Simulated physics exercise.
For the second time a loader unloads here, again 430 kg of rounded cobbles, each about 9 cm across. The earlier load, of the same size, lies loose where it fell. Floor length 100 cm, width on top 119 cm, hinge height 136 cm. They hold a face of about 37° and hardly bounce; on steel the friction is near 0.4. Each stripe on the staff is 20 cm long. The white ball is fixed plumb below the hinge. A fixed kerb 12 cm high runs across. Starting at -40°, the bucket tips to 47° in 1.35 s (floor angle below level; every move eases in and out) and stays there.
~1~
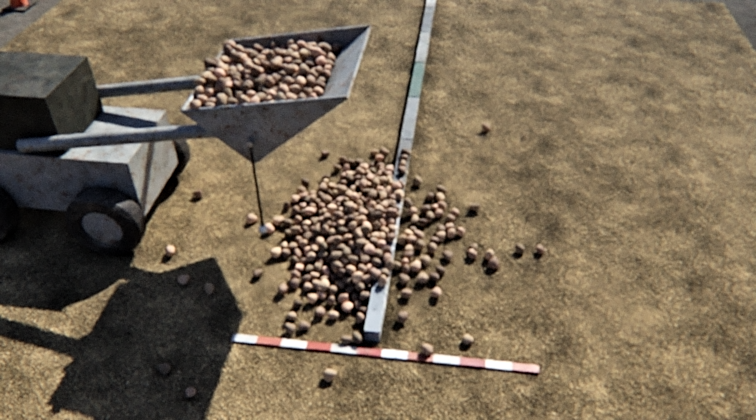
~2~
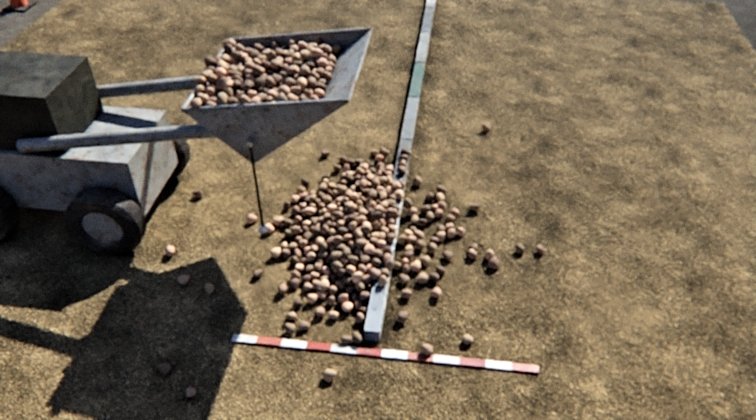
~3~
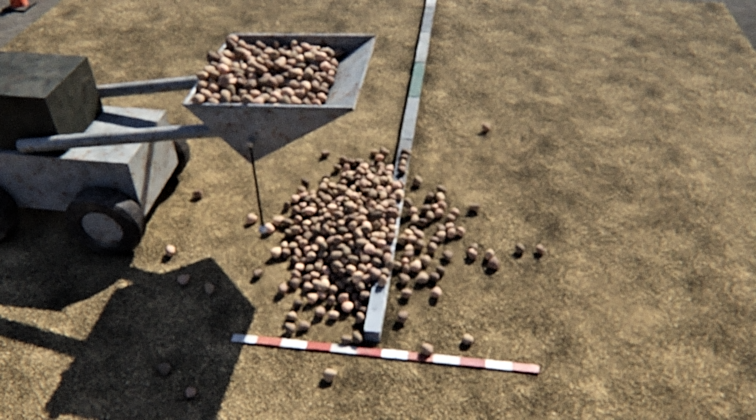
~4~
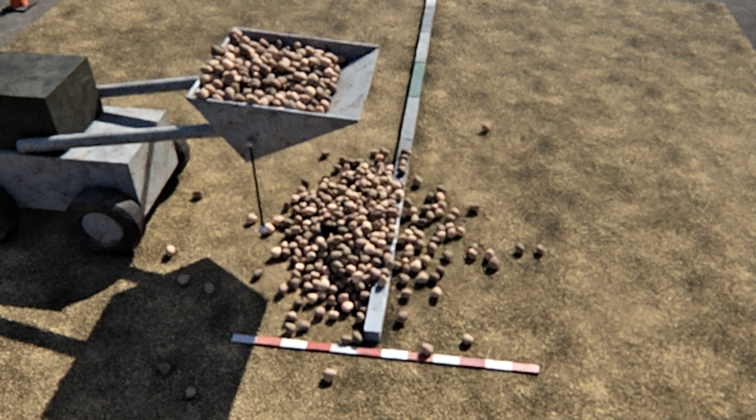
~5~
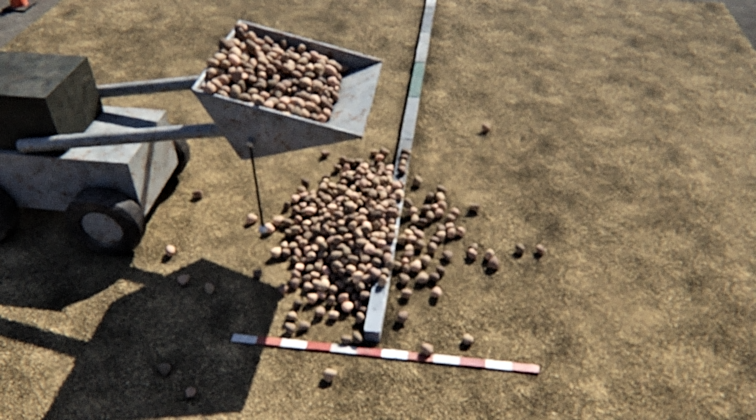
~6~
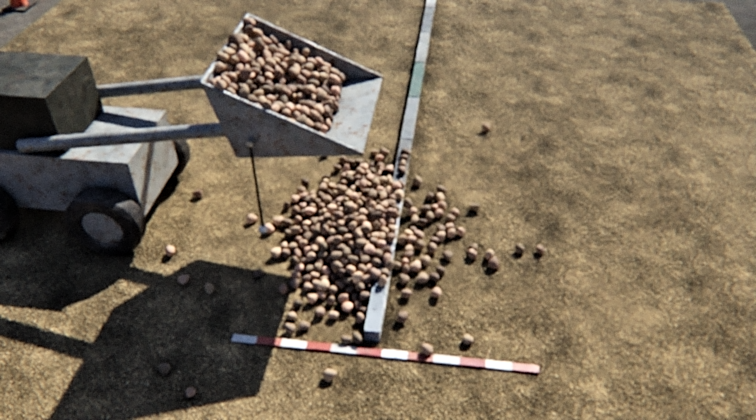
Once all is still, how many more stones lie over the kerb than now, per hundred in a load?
Roughly 53 per cent of a load more.
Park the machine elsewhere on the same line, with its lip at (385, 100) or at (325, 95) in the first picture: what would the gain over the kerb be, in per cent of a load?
About 85 and 30 per cent.
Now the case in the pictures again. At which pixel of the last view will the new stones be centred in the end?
Their middle is at about (390, 227).
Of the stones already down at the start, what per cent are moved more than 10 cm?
About 20 per cent.
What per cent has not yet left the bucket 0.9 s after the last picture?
It holds some 35 per cent.
Then, 0.4 s after the last picture the floor is at 33°; in per cent of one load, 99 in the bucket, 90 on this side of the kerb, 11 over the kerb; the foremost stones are at (493, 228).
Then, 0.9 s after the last picture the floor is at 47°; in per cent of one load, 34 in the bucket, 153 on this side of the kerb, 14 over the kerb; the foremost stones are at (493, 228).
Then, 1.2 s after the last picture the floor is at 47°; in per cent of one load, 0 in the bucket, 152 on this side of the kerb, 48 over the kerb; the foremost stones are at (497, 228).
Then, 3.9 s after the last picture the floor is at 47°; in per cent of one load, 0 in the bucket, 136 on this side of the kerb, 64 over the kerb; the foremost stones are at (568, 240). Net gain over the kerb, 53.
